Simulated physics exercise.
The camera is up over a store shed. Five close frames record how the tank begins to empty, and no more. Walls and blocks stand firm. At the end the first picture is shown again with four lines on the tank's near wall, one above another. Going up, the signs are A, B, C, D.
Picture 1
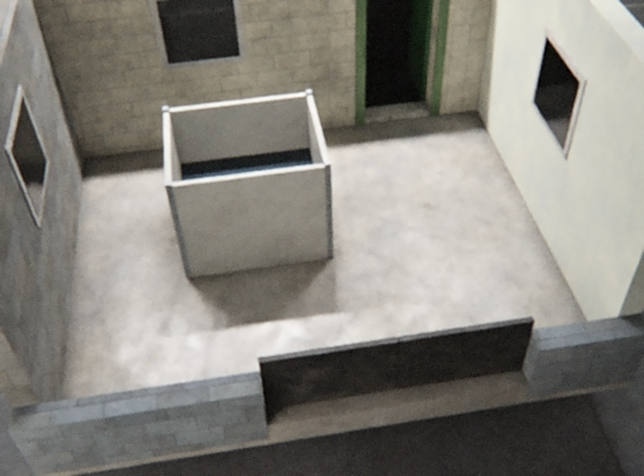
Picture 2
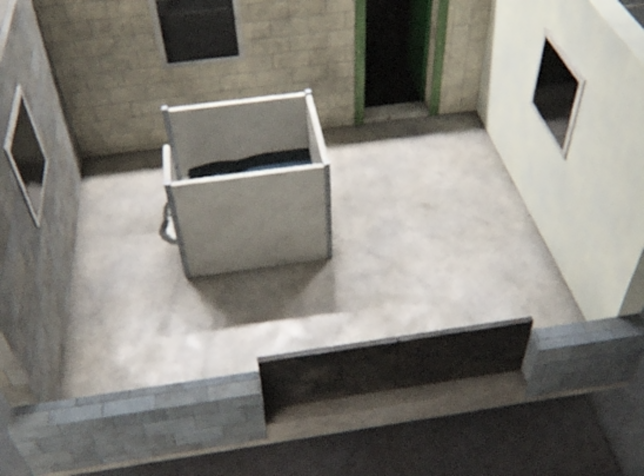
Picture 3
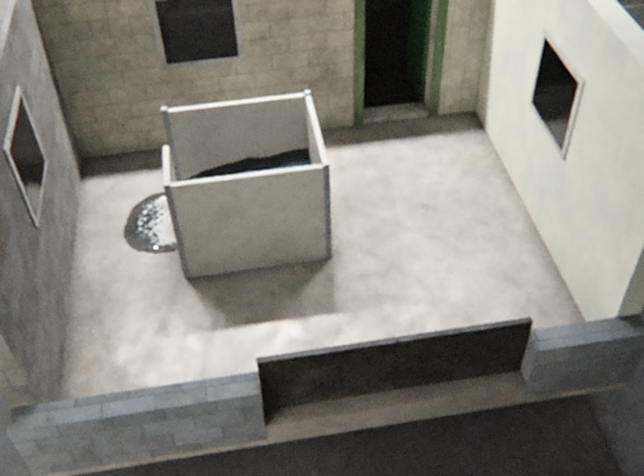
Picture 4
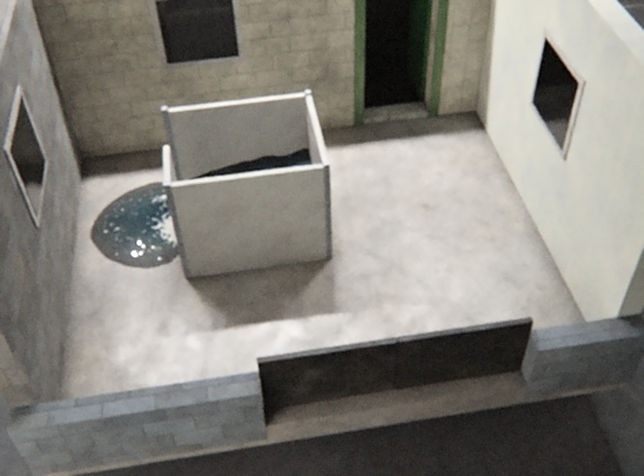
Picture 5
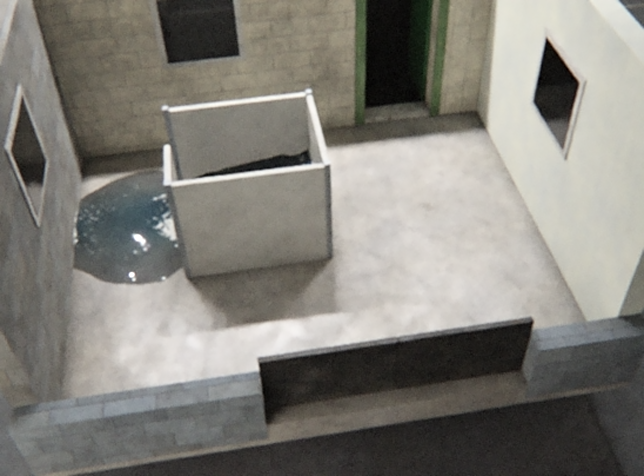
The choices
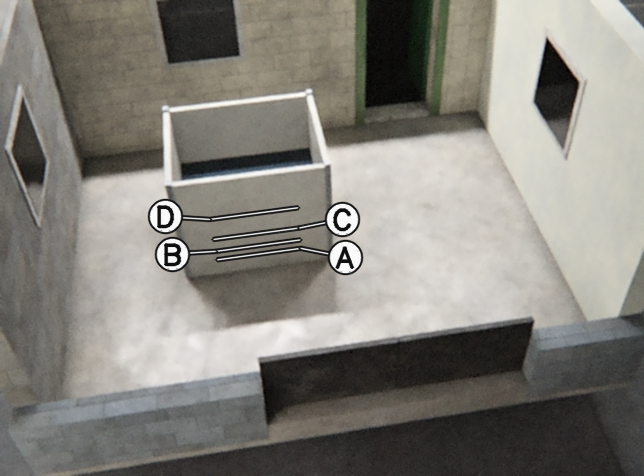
A store shed with pale block walls is seen from high up, looking down over its bare floor. A grey-white tank of dark water stands left of the middle, with a green-framed doorway in the back wall, a dark gate in the low front wall and windows around. The camera stays still as water comes out of the tank's left side and spreads in a glinting, widening pool to the left wall.
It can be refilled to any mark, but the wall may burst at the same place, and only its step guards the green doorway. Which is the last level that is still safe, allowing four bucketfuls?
Go for D.
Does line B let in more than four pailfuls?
No.
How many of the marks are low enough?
All of them.
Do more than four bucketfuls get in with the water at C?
No, that is safe.
On the marked copy, A at (259, 254); B at (258, 245); C at (256, 233); D at (254, 213); from the bottom up A, B, C, D.
With A, nothing gets over.
With B, nothing gets over.
With C, nothing gets over.
With D, a bucket or two gets in.
